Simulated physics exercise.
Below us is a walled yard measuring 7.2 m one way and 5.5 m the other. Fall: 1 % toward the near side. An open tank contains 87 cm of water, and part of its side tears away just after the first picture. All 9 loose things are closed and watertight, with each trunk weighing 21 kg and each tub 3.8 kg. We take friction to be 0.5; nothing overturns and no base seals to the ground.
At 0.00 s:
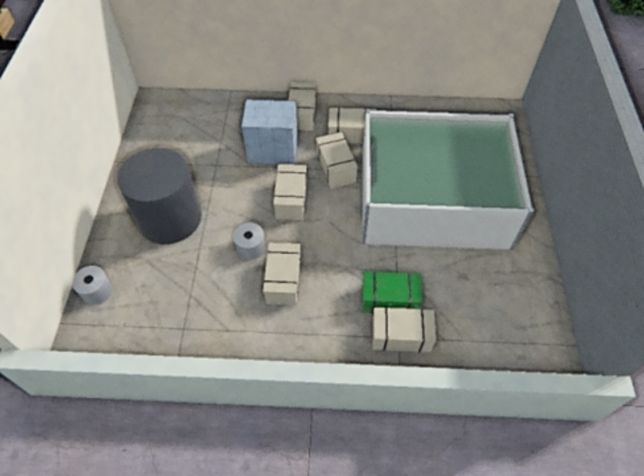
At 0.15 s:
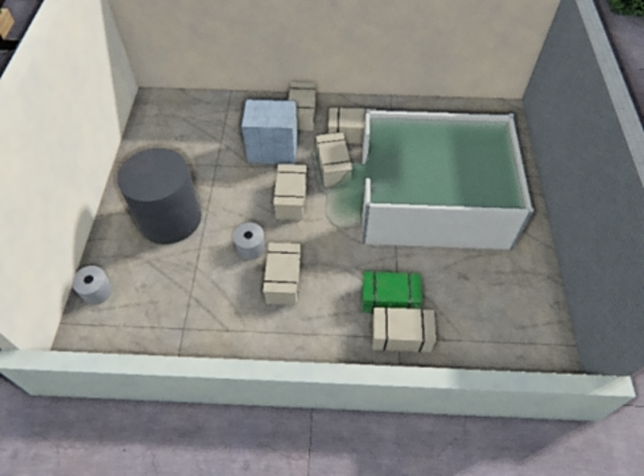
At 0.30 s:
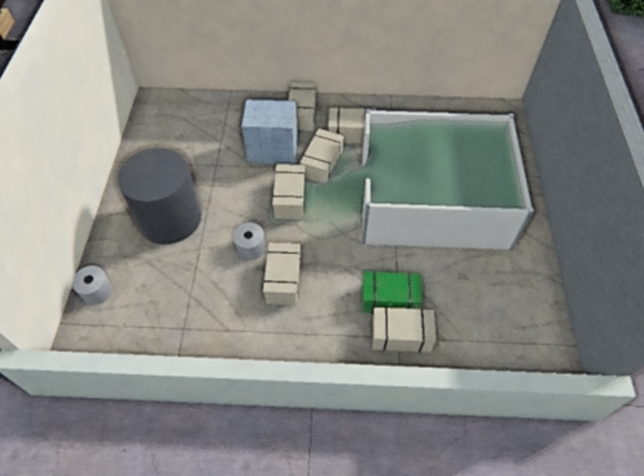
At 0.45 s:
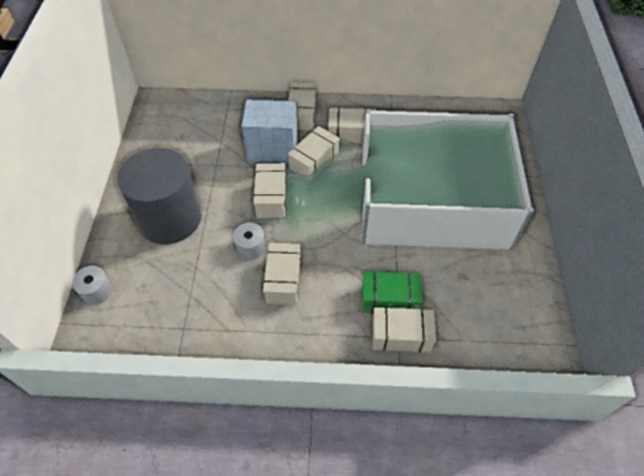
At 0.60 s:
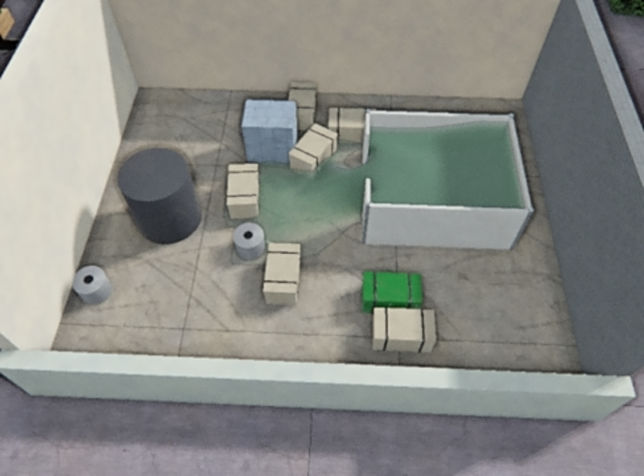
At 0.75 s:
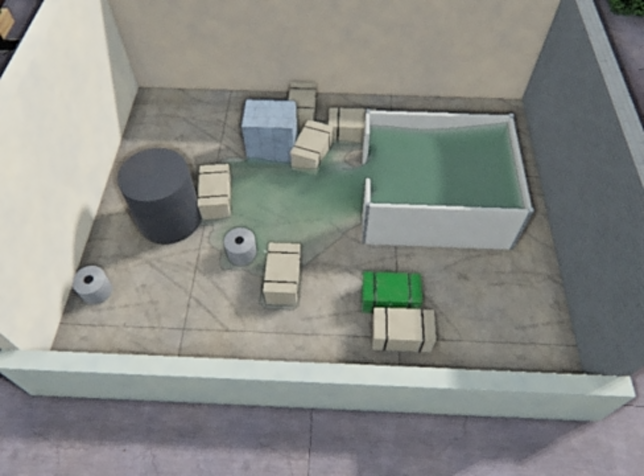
Green water spills through a gap in the left side of an open white tank in a walled yard, spreading leftward across the floor. It turns a nearby crate, then pushes another left until it sits beside the dark cylinder, while a small grey roll shifts slightly and the green trunk stays still.
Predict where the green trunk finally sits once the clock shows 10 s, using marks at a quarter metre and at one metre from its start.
It will be left a little way off.
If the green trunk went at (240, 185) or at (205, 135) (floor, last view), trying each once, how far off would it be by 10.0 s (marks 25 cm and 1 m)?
Well, the first time it covers a big distance, and the second time it drifts a modest way.
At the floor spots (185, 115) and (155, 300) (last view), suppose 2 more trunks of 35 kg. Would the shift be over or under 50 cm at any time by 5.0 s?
Respectively: Outside the limit and outside the limit.
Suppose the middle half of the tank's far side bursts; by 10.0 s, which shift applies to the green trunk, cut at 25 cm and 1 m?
Result: Green trunk displaced a little.
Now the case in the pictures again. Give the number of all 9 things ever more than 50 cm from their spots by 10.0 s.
I get 9.
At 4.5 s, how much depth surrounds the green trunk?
Depth approx. 0 cm.
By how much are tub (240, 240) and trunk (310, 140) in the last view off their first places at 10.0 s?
Taken in order, the shifts are 200 cm and 100 cm.
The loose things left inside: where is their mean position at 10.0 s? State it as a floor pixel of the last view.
Around (417, 221).
After 2.0 s the green trunk is near (392, 287), 0.0 m from its start, aground; 3 afloat.
After 4.5 s the green trunk is near (392, 287), 0.0 m from its start, aground; 4 afloat.
After 7.0 s the green trunk is near (395, 280), 0.1 m from its start, aground; 6 afloat.
After 10.0 s the green trunk is near (425, 270), 0.5 m from its start, aground; 7 afloat.
